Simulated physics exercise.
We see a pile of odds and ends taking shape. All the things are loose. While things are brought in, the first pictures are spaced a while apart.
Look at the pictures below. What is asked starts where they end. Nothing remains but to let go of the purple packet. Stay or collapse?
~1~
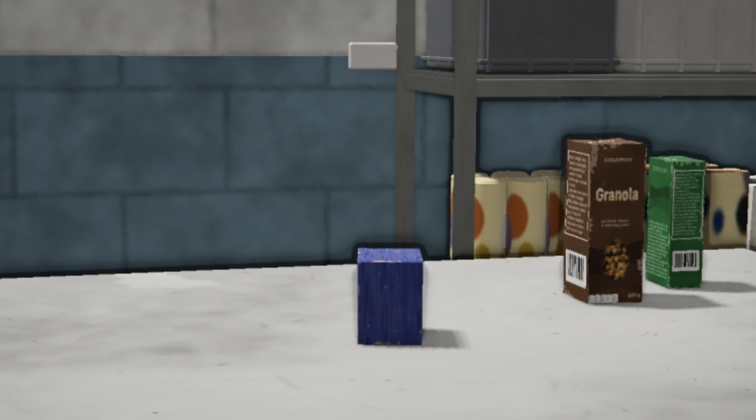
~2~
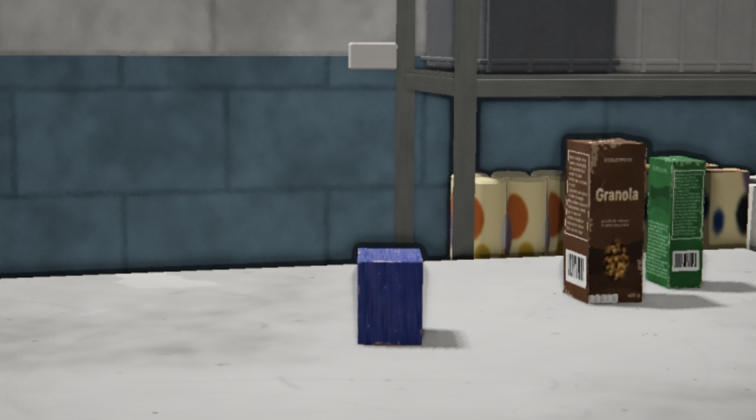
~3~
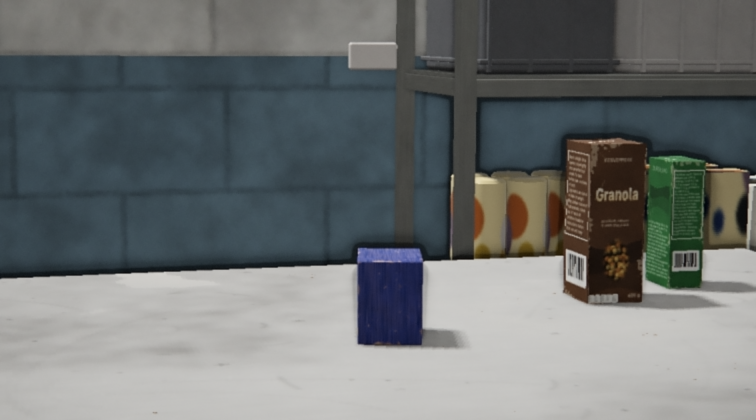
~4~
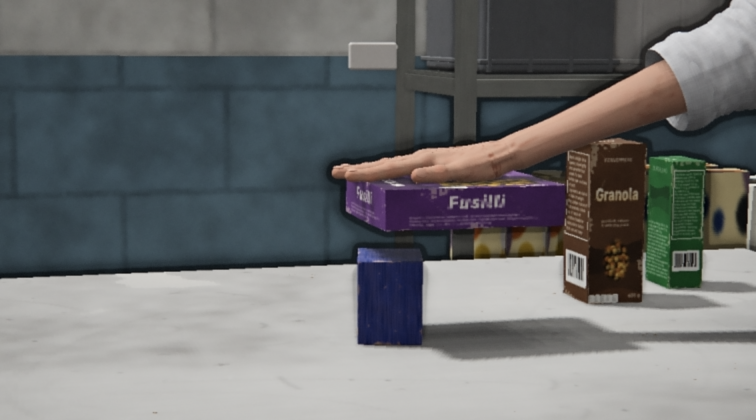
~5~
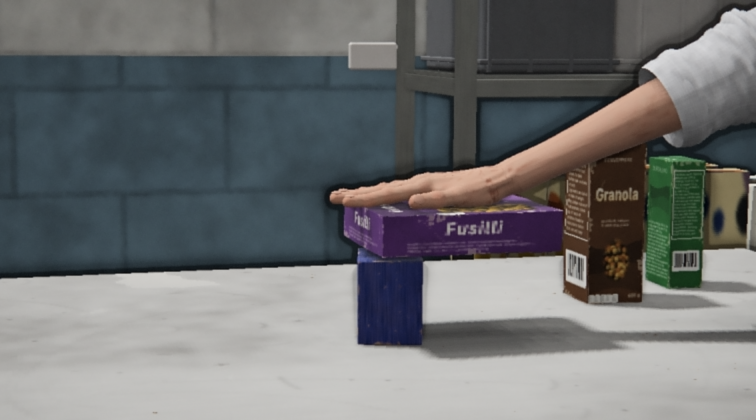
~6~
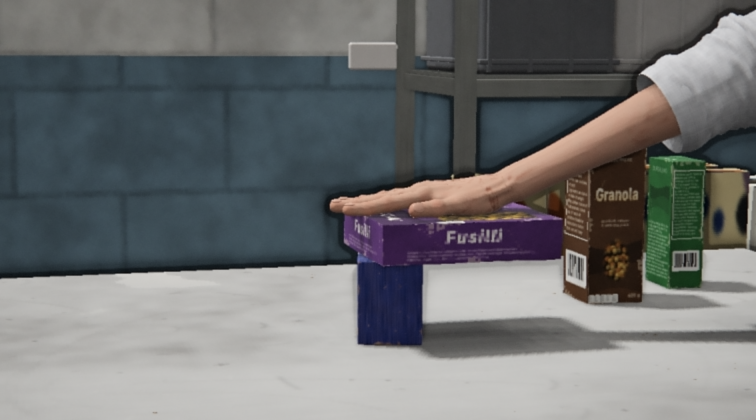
I expect the stack will not stand.
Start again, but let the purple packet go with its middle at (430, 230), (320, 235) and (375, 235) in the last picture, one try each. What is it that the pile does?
Collapses; collapses; stays standing.
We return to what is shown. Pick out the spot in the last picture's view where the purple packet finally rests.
Look near (470, 261) in the final picture.
Then, 0.20 s later than the last frame, purple packet tilted by 37° near (458, 253).
Then, 0.30 s later than the last frame, purple packet tilted by 47° near (463, 253).
Then, 0.50 s later than the last frame, purple packet now fallen.
When it is over, fallen, purple packet; the other 3 as before. End places, in pixels of the last picture, purple packet near (470, 262). The pile loses its balance.
